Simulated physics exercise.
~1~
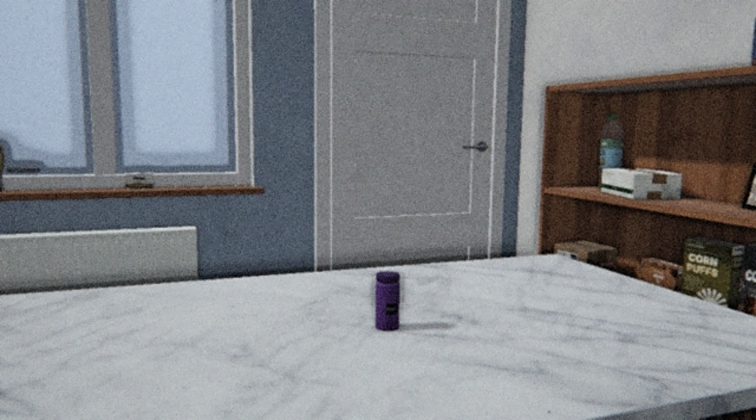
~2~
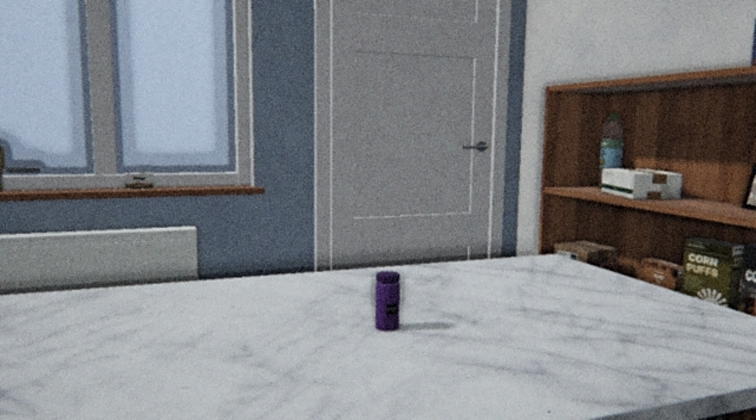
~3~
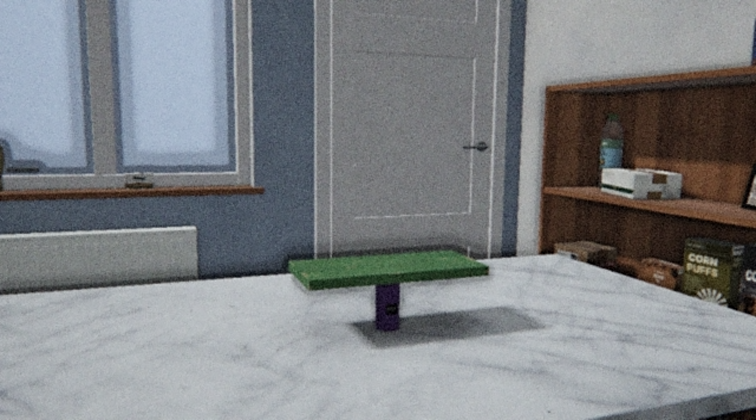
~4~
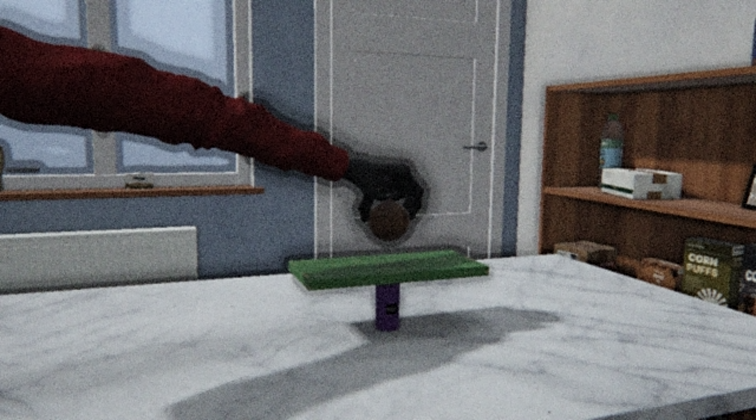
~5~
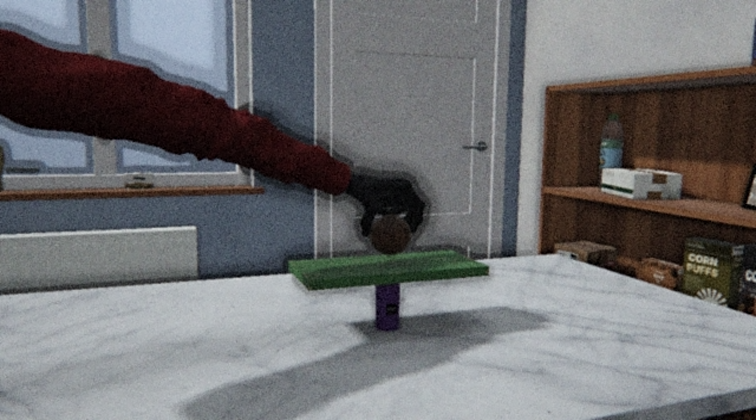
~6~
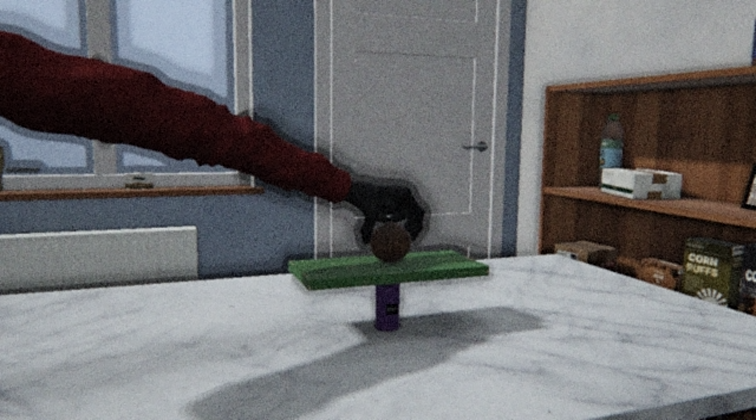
A red-sleeved arm with a dark glove reached in from the left and lowered a round brown onion onto a green board, which had appeared on top of a small purple shaker, still holding it.
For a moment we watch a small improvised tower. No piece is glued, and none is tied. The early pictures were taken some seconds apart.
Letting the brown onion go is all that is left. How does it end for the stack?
In the end the stack is still standing.
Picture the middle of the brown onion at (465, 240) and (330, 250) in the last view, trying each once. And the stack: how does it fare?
First try: Topples; second try: Topples.
Then, 0.30 s after the last picture, nothing has stirred.
Then, 0.70 s after the last picture, brown onion resting near (390, 243).
At rest, all 3 in place. Seen from the same camera at the end, brown onion near (390, 243). The stack stays up.
